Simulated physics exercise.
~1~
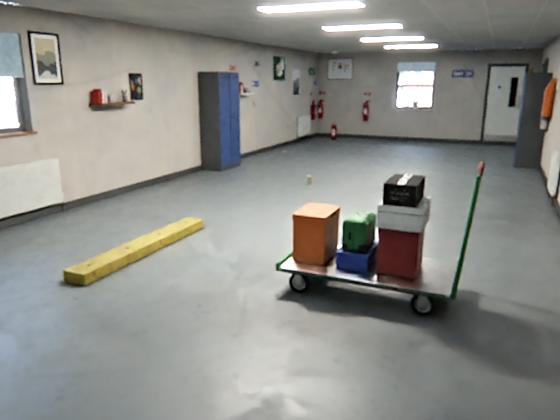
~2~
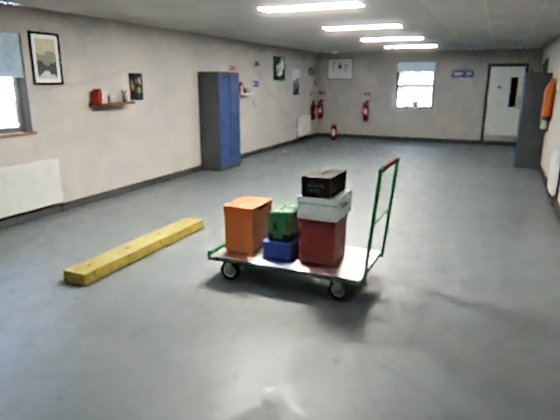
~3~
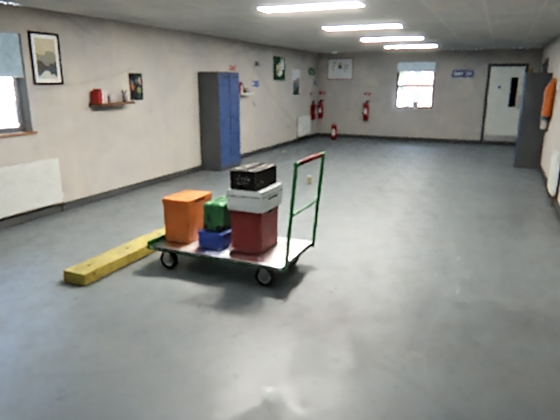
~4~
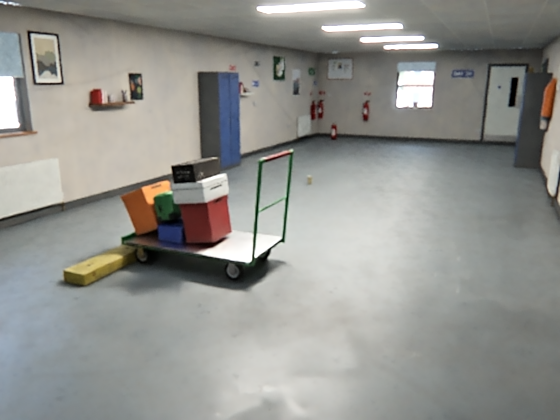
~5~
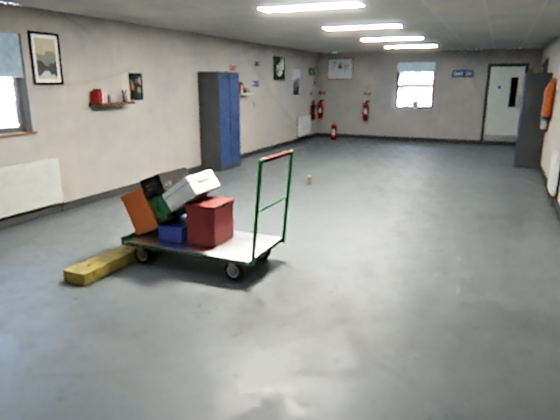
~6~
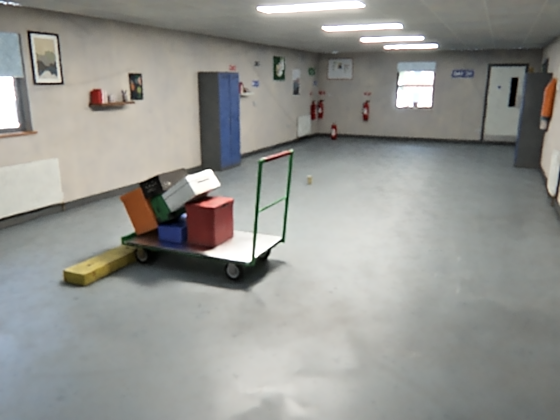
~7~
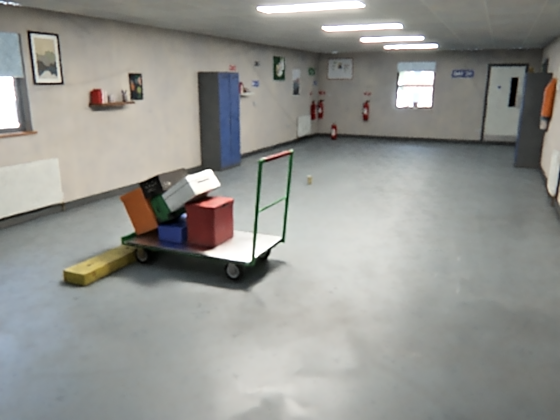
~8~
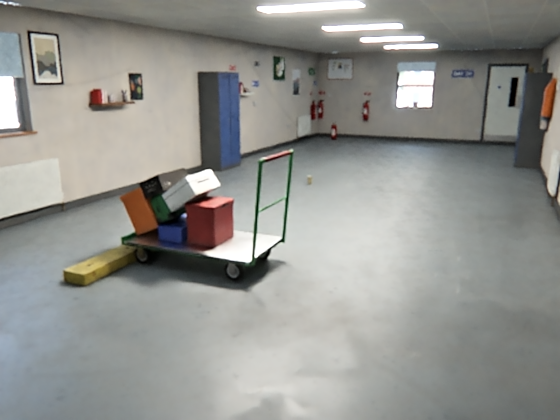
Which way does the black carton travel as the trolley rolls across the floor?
The black carton travels to the left, riding on top of the load toward the yellow kerb.
